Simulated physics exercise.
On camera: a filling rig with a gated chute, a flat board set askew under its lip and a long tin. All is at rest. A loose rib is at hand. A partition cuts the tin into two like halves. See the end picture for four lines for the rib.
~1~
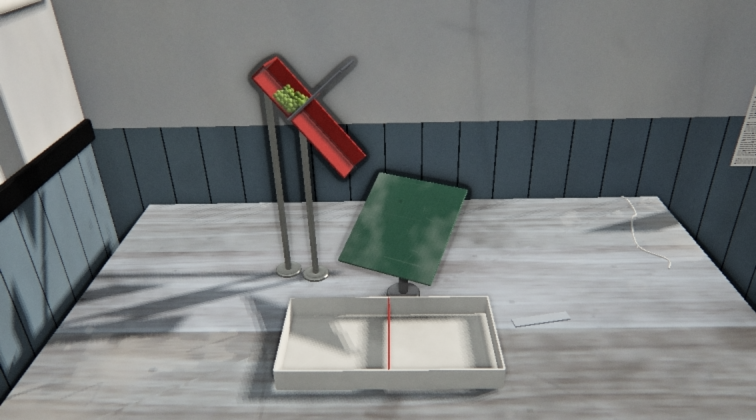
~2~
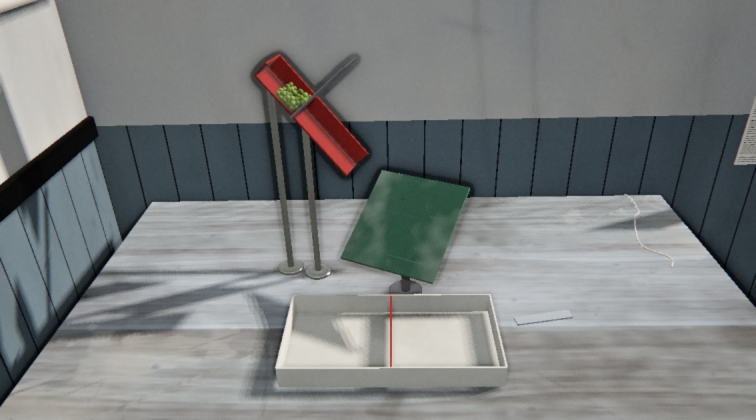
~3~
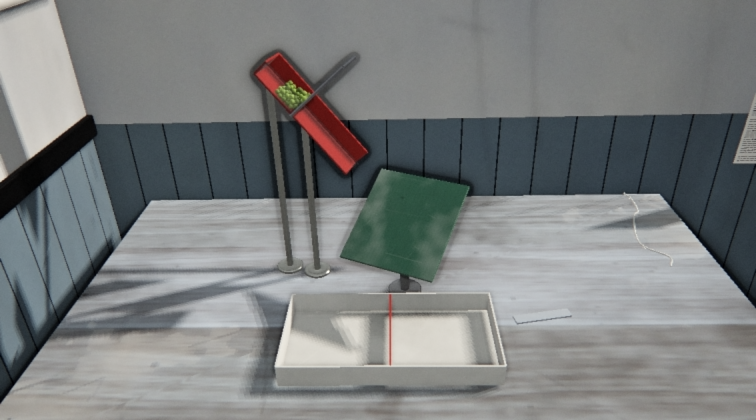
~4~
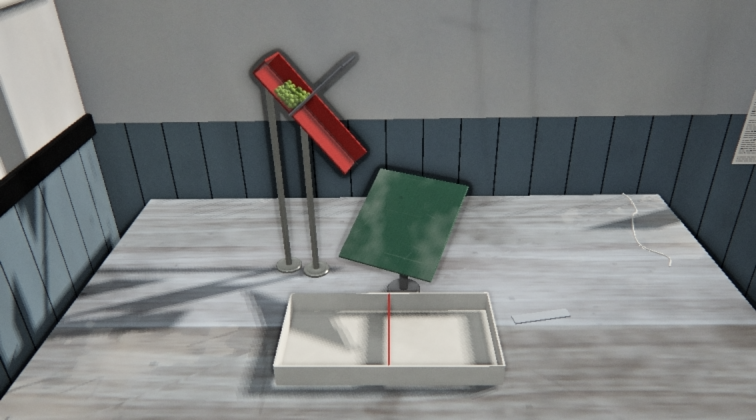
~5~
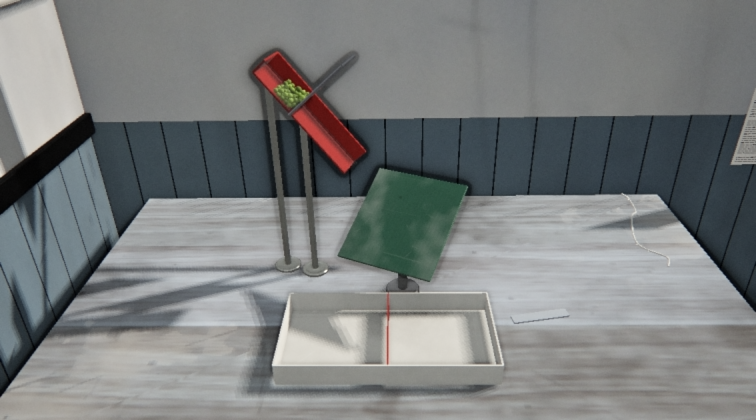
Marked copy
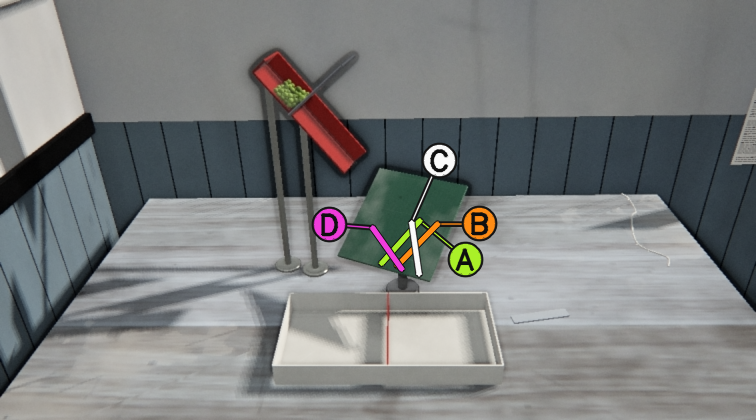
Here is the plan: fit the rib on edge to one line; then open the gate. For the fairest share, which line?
Go for C.
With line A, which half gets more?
The left half.
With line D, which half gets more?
The right half.
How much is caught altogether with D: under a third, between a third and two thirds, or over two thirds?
Over two thirds.
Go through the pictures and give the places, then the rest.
The first picture shows load behind the gate at (291, 101), dried peas; lip of the chute at (349, 172), sloping steeply.
The second picture shows middle of the board at (405, 222), tilted fairly steeply; middle of its low edge at (385, 270); of its high edge at (425, 178).
The third picture shows front corners of the tin at (275, 367) and (506, 366); front end of its middle wall at (390, 366).
The fourth picture shows middle of the load at (292, 96); lip at (350, 168).
The fifth picture shows middle of the load at (292, 96); lip at (349, 168).
On the marked copy, line A from (419, 220) to (381, 263); line B from (437, 223) to (397, 265); line C from (411, 222) to (419, 274); line D from (372, 227) to (401, 268).
With A, of what is caught, nearly all in the left half, a stray few in the right.
With B, of what is caught, nearly all in the left half, a stray few in the right.
With C, of what is caught, about half in the left half, about half in the right.
With D, of what is caught, a small part in the left half, most in the right.
